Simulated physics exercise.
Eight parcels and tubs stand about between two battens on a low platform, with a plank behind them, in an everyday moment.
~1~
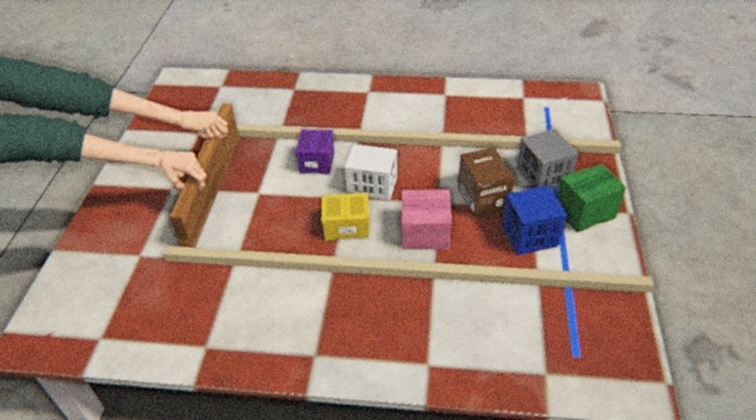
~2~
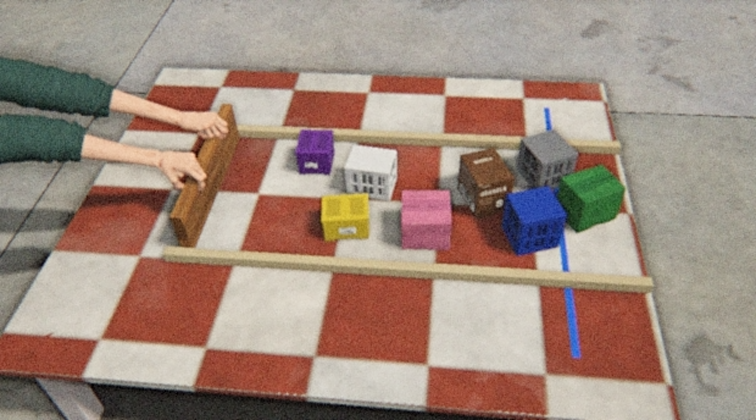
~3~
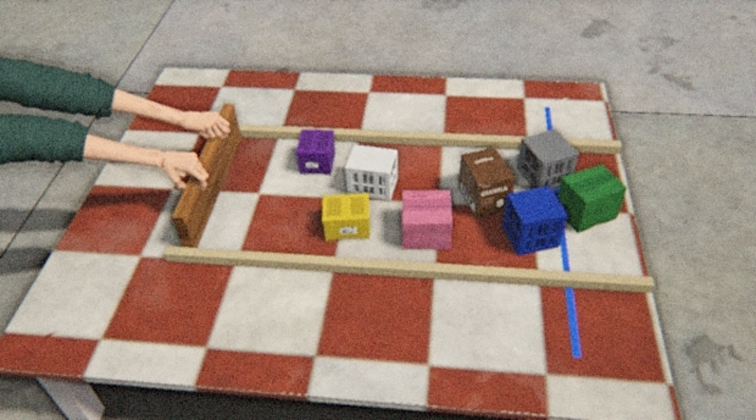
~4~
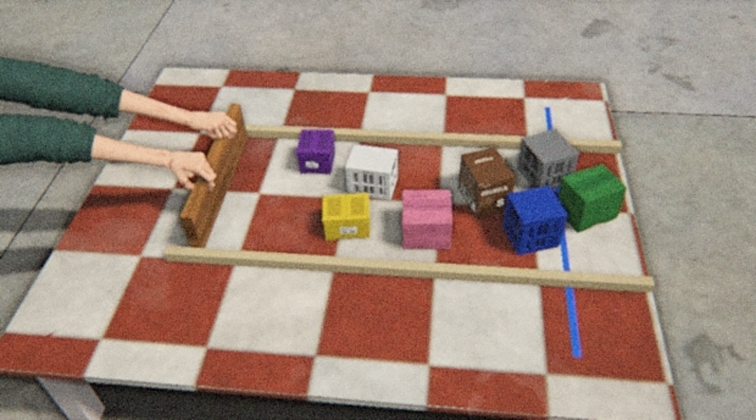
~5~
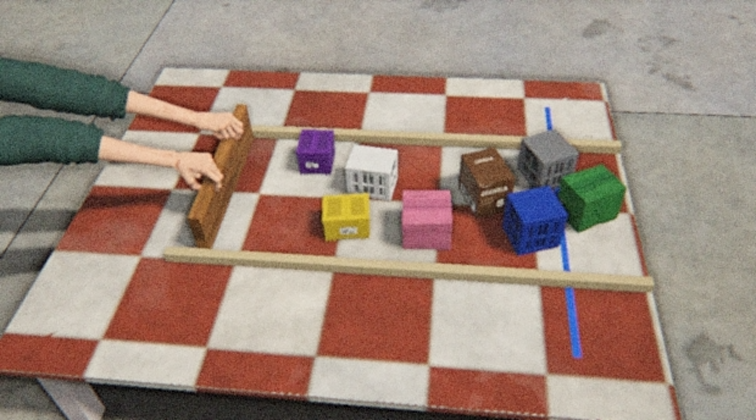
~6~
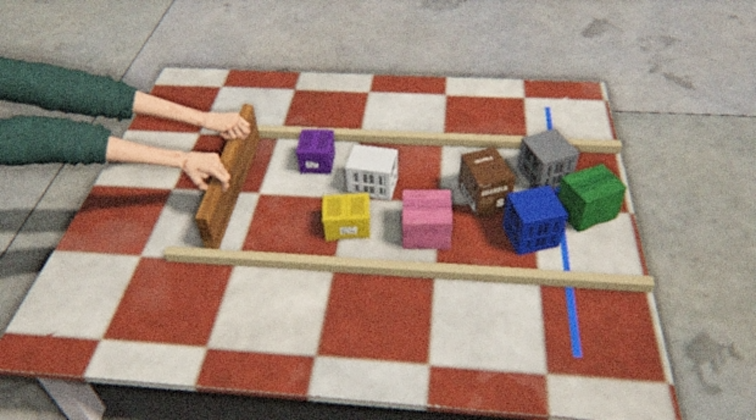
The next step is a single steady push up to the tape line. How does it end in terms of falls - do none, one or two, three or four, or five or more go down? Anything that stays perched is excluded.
I expect only one or two to drop off the edge.
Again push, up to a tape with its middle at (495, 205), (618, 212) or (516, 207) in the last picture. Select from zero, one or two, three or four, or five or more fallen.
The falls would be none; 5 or more; no fall at all.
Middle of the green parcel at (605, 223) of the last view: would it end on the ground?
Outcome for the green parcel: It drops.
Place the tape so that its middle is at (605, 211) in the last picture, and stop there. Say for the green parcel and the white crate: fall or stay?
Okay, so the green parcel winds up off it, the white crate sits tight.
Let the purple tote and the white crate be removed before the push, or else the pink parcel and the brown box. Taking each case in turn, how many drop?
Try 1: 1; try 2: 1.
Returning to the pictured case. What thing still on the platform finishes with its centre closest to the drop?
Answer: The pink parcel.
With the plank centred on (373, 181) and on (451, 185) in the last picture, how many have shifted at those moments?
Moved so far: 4, later 7.
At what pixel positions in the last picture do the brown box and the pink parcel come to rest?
First object about (620, 193); second object about (641, 233).
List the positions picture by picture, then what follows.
Green parcel (589, 198); grey crate (546, 161); blue crate (533, 221); plank (209, 173); tape (559, 209), in the first frame.
Grey crate (546, 161); yellow tote (346, 217), in the second frame.
Blue crate (533, 221); brown box (486, 183), in the third frame.
Green parcel (590, 198); plank (218, 173), in the fourth frame.
Grey crate (547, 161); pink parcel (426, 220), in the fifth frame.
Green parcel (590, 198); grey crate (547, 161); blue crate (534, 221); plank (231, 174); tape (560, 209), in the sixth frame.
Early on, none off yet; green parcel at rest near (590, 198); grey crate at rest near (547, 161); blue crate at rest near (534, 221).
A while later, none off yet; green parcel travelled a little near (615, 193); grey crate travelled a little near (564, 158); blue crate travelled well along near (620, 230).
Finally, the number that fall off is one or two; lost, blue crate and green parcel.
